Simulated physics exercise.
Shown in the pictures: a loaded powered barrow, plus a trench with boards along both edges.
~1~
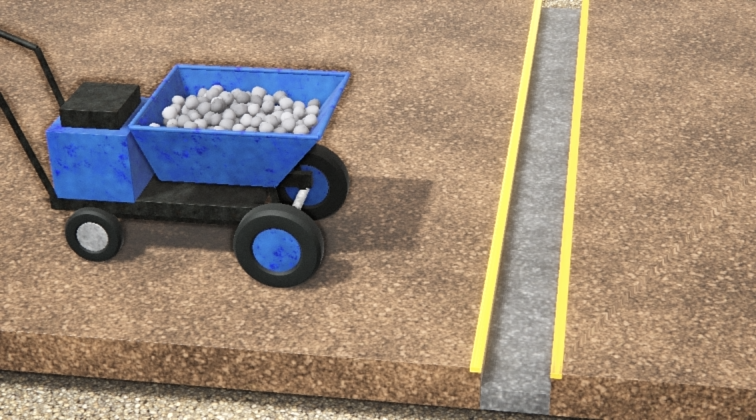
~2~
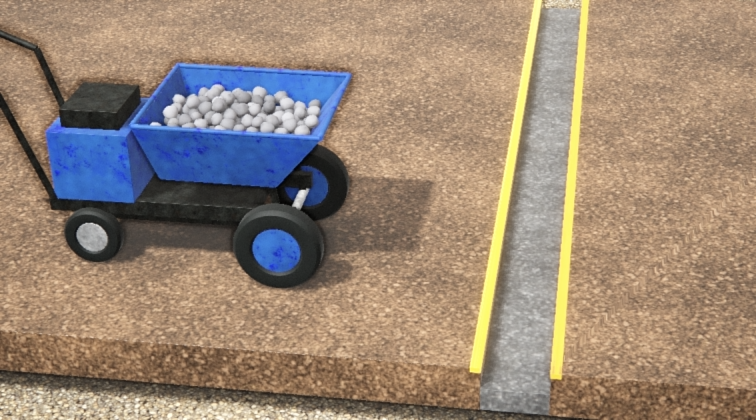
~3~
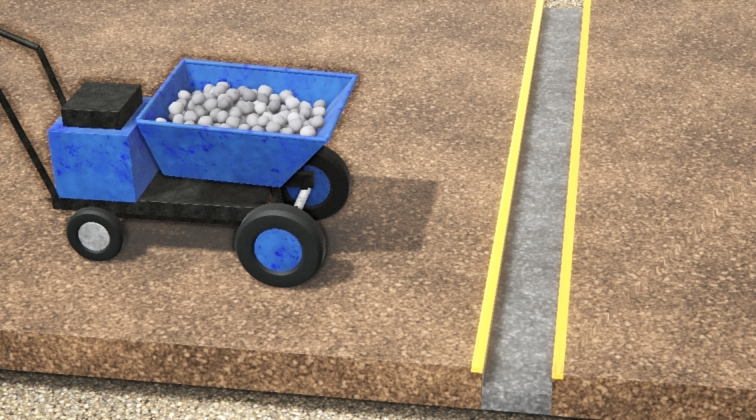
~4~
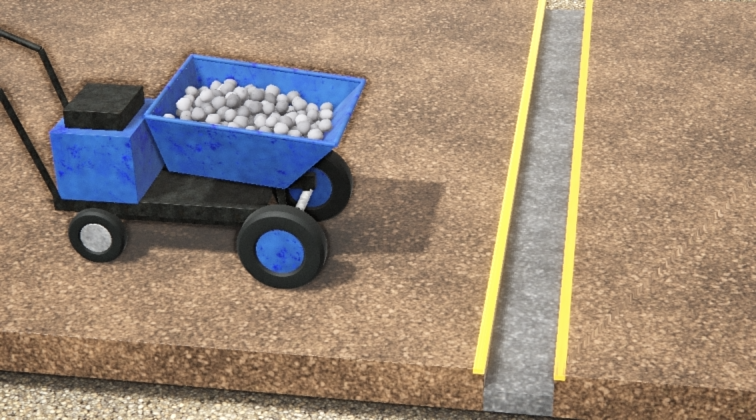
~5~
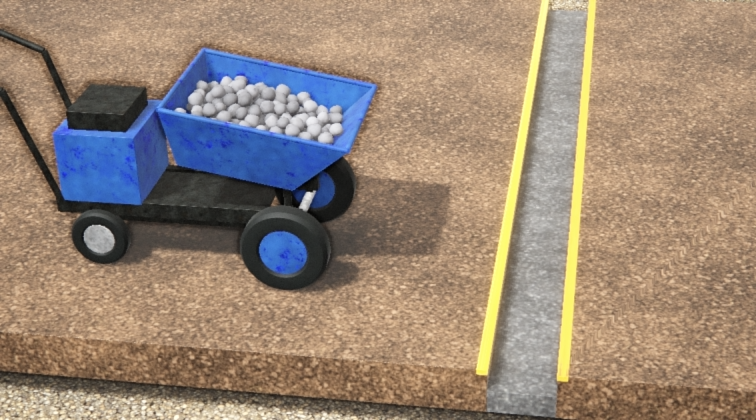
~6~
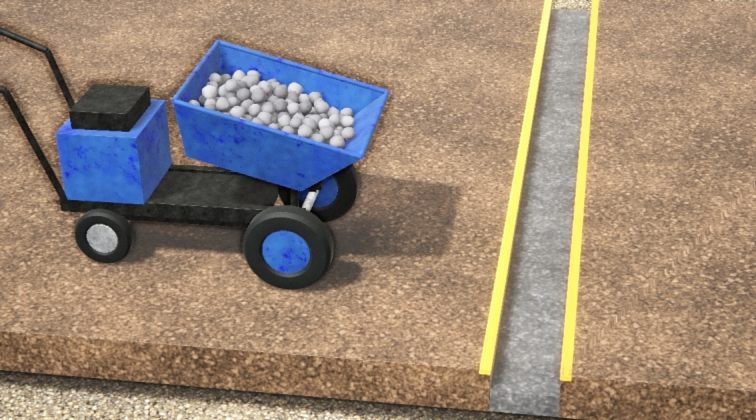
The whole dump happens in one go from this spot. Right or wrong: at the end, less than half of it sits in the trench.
Right.
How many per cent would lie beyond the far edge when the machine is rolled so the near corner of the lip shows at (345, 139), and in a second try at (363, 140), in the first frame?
First position: Some 0 percent; second position: Some 0 percent.
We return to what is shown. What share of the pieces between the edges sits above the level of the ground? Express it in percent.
It works out at about 0 percent.
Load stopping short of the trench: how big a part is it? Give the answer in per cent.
That share comes out near 45 in a hundred.
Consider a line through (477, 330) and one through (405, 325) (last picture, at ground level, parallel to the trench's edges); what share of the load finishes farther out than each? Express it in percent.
In order: 30 percent, then 70 percent.
Soon after the last picture, skip tipped steeply; all in the skip.
A little later, skip tipped right over; most in the skip; about a quarter short of the trench.
Later still, skip tipped right over; about a quarter in the skip; about half short of the trench; about a quarter in or heaped over the trench.
At rest, skip tipped right over; about a quarter in the skip; about half short of the trench; about a quarter in or heaped over the trench; none beyond it.
